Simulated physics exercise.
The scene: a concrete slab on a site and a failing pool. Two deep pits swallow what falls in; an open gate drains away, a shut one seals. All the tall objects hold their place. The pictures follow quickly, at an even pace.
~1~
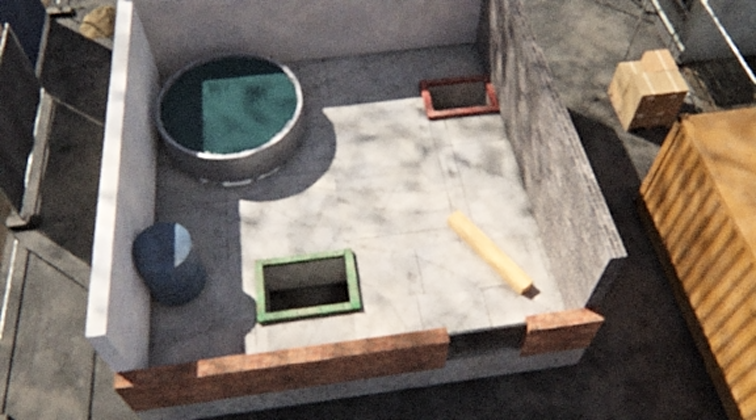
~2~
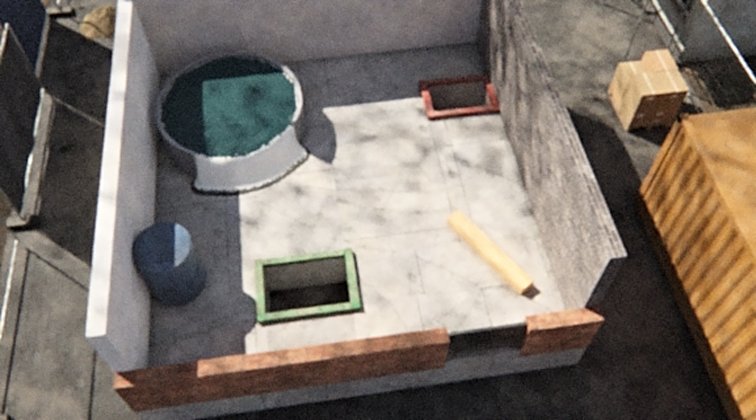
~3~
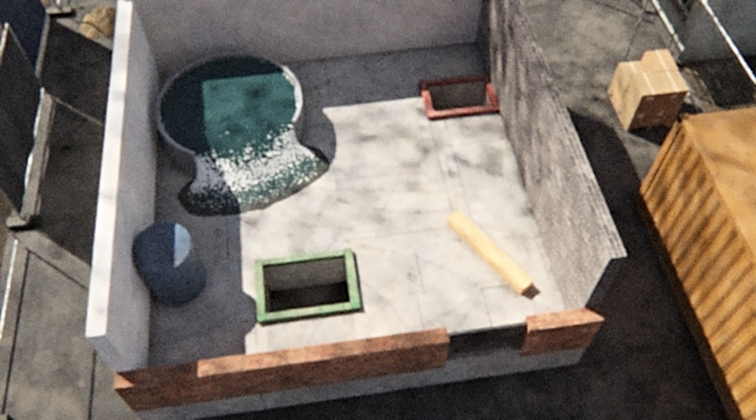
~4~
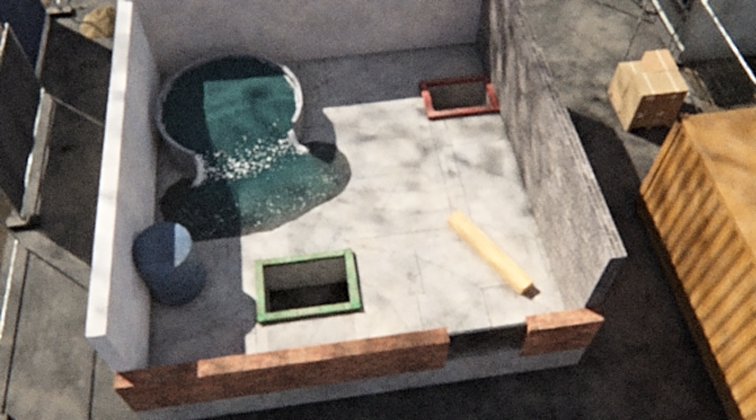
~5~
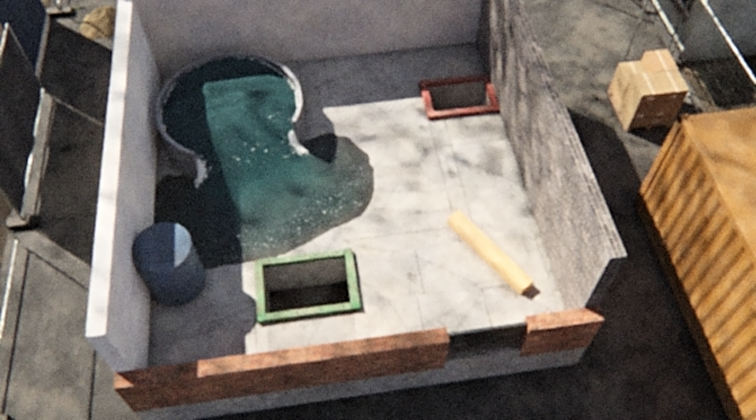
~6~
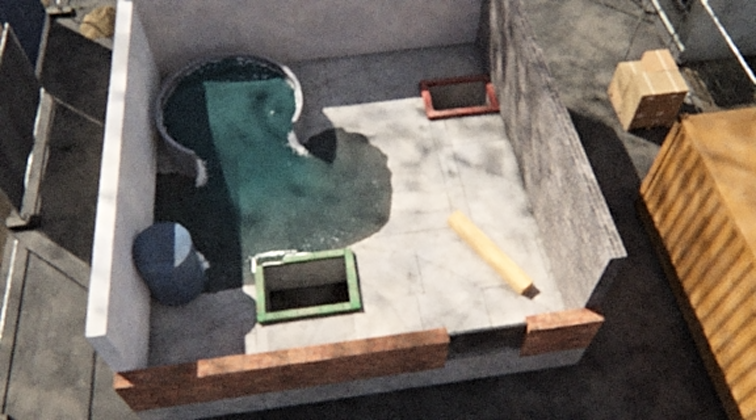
Water burst through the near side of a round pool in a walled concrete yard, then spread across the floor past a blue barrel and reached the edge of a green-framed pit.
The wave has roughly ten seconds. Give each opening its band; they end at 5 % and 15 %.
In the end: The gate takes under 5 %; the red pit takes under 5 %; the green pit takes over 15 %.
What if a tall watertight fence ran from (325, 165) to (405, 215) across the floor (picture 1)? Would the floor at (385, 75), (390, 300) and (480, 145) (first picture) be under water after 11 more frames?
In turn: Free of water, under water, no water.
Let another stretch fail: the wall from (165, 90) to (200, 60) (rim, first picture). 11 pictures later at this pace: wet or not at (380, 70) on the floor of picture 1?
At that place: Flooded.
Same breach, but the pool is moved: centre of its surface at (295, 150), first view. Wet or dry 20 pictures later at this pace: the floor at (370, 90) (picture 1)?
At that place: Not flooded.
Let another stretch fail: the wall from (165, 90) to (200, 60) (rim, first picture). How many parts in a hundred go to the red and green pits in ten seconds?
Roughly, in per cent: Red 6, green 0.
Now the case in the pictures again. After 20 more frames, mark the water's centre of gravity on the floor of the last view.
Near (287, 219).
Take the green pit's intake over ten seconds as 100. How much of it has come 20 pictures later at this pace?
Close to 80 %.
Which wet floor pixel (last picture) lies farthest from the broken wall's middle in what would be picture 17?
Roughly at (552, 331).
A moment on, water covers 40 % of the floor; the gate 0 %, the red pit 0 %, the green pit 4 %.
Next, water covers 55 % of the floor; the gate 0 %, the red pit 0 %, the green pit 10 %.
Then, water covers 60 % of the floor; the gate 0 %, the red pit 0 %, the green pit 16 %.
Later, water covers 75 % of the floor; the gate 0 %, the red pit 0 %, the green pit 19 %.
In the end, water covers 90 % of the floor; the gate 0 %, the red pit 1 %, the green pit 20 %.
